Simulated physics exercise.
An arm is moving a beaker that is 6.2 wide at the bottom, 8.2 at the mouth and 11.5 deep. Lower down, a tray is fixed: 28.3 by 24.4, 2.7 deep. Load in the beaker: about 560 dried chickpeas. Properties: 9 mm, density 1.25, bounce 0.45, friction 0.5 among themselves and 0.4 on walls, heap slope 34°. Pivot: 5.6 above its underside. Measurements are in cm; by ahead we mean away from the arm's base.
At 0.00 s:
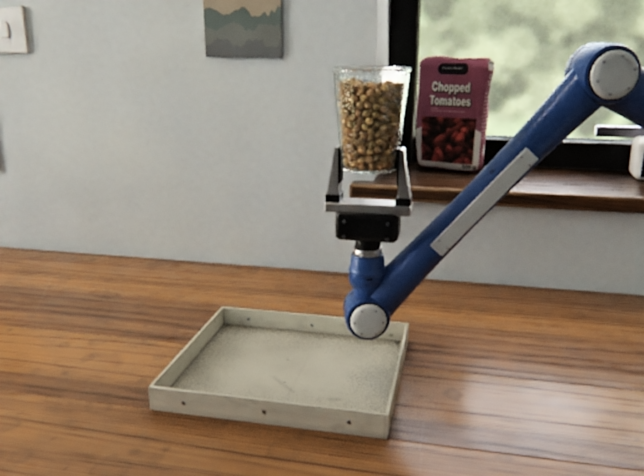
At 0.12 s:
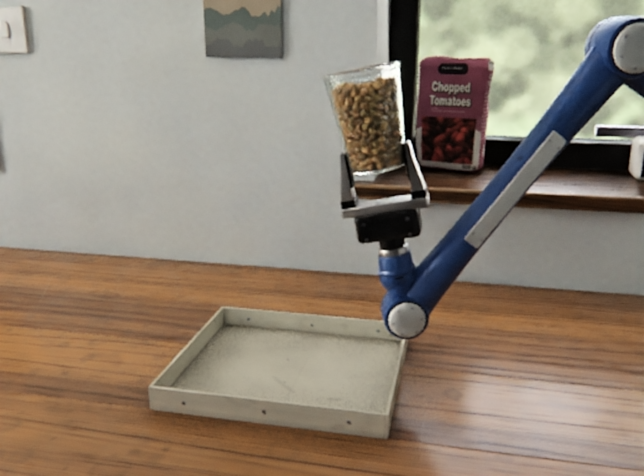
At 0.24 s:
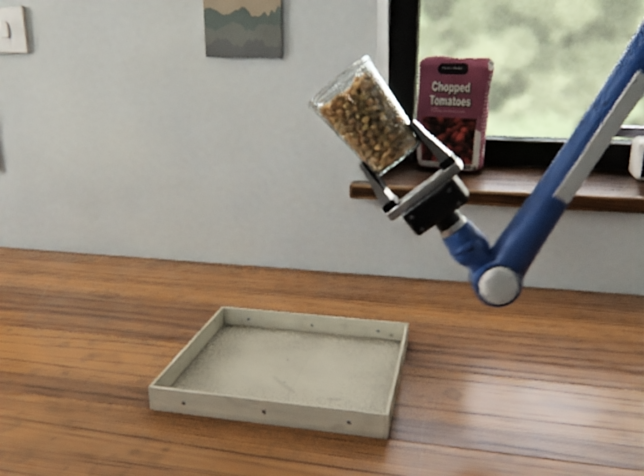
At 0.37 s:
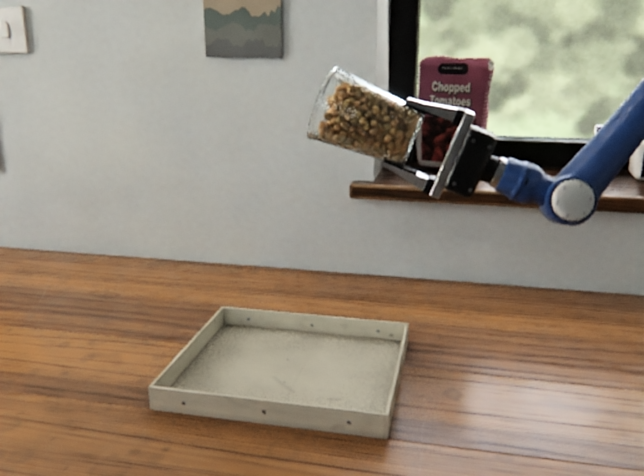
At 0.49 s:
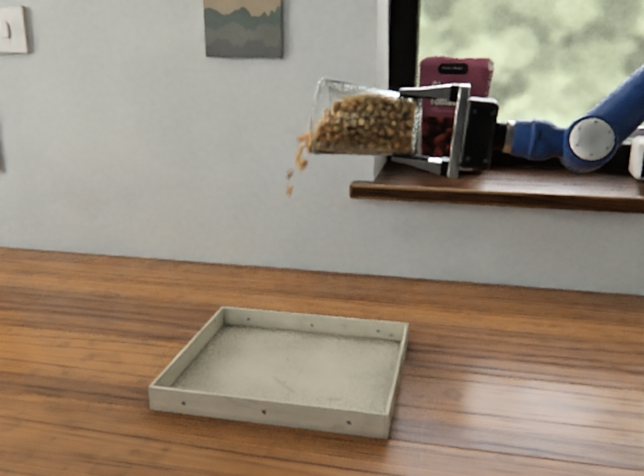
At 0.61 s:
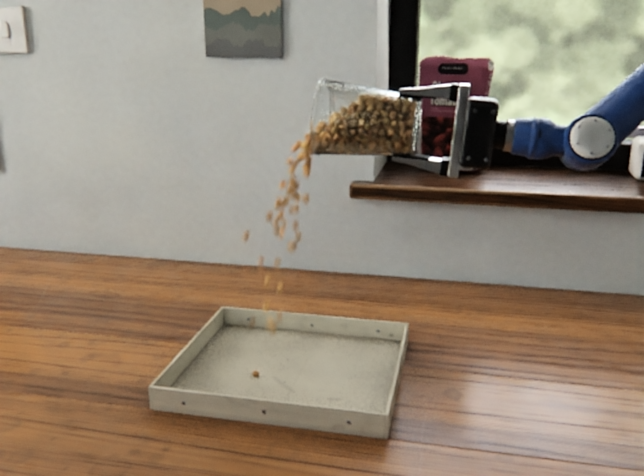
A blue robotic arm tips a clear beaker leftward, and dried chickpeas pour toward a tray.
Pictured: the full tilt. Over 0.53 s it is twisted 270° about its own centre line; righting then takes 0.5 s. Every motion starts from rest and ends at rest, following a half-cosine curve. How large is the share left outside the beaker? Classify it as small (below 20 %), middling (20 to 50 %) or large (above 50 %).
Classified as middling.
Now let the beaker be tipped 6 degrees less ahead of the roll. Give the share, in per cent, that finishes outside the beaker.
I'd say close to 25 in a hundred.
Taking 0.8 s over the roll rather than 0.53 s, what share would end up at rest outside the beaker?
In that case roughly 45 percent.
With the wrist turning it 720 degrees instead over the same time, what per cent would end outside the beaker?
Share: Close to 35 %.
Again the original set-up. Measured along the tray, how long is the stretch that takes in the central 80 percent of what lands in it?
18 cm.
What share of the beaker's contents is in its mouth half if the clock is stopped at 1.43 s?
Close to 40 per cent is in the half by the mouth.
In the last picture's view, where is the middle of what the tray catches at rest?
Around (236, 364).
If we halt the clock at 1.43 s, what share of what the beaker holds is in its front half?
Roughly 55 in every hundred.
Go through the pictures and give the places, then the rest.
The first frame shows beaker middle at (371, 121), upright; upper third of the load around (370, 94), from x 340 to 400, top at y 80; 564 in the beaker.
The second frame shows beaker middle at (370, 121), tipped 12°; upper third of the load around (368, 94), from x 335 to 400, top at y 80.
The third frame shows beaker middle at (370, 121), tipped 40°; upper third of the load around (362, 100), from x 325 to 415, top at y 75.
The fourth frame shows beaker middle at (369, 121), tipped 70°; upper third of the load around (361, 105), from x 320 to 415, top at y 85.
The fifth frame shows beaker middle at (369, 122), tipped 86°; upper third of the load around (373, 110), from x 290 to 415, top at y 95; 557 in the beaker, 7 in flight or on a rim.
The sixth frame shows beaker middle at (369, 122), tipped 86°; upper third of the load around (379, 112), from x 245 to 415, top at y 95; 515 in the beaker, 3 in the tray, 46 in flight or on a rim.
By 1.02 s, tipped 86°, highest piece 37 above the table; 417 in the beaker, 94 in the tray, 2 on the table or floor, 51 in flight or on a rim.
By 1.43 s, tipped 31°, highest piece 38 above the table; 353 in the beaker, 192 in the tray, 5 on the table or floor, 14 in flight or on a rim.
By 1.84 s, upright, highest piece 37 above the table; 353 in the beaker, 205 in the tray, 6 on the table or floor.
By 2.54 s, upright, highest piece 37 above the table; 353 in the beaker, 205 in the tray, 6 on the table or floor.
Final count, 353 in the beaker, 205 in the tray, 6 on the table or floor. That is 37 % outside the beaker.
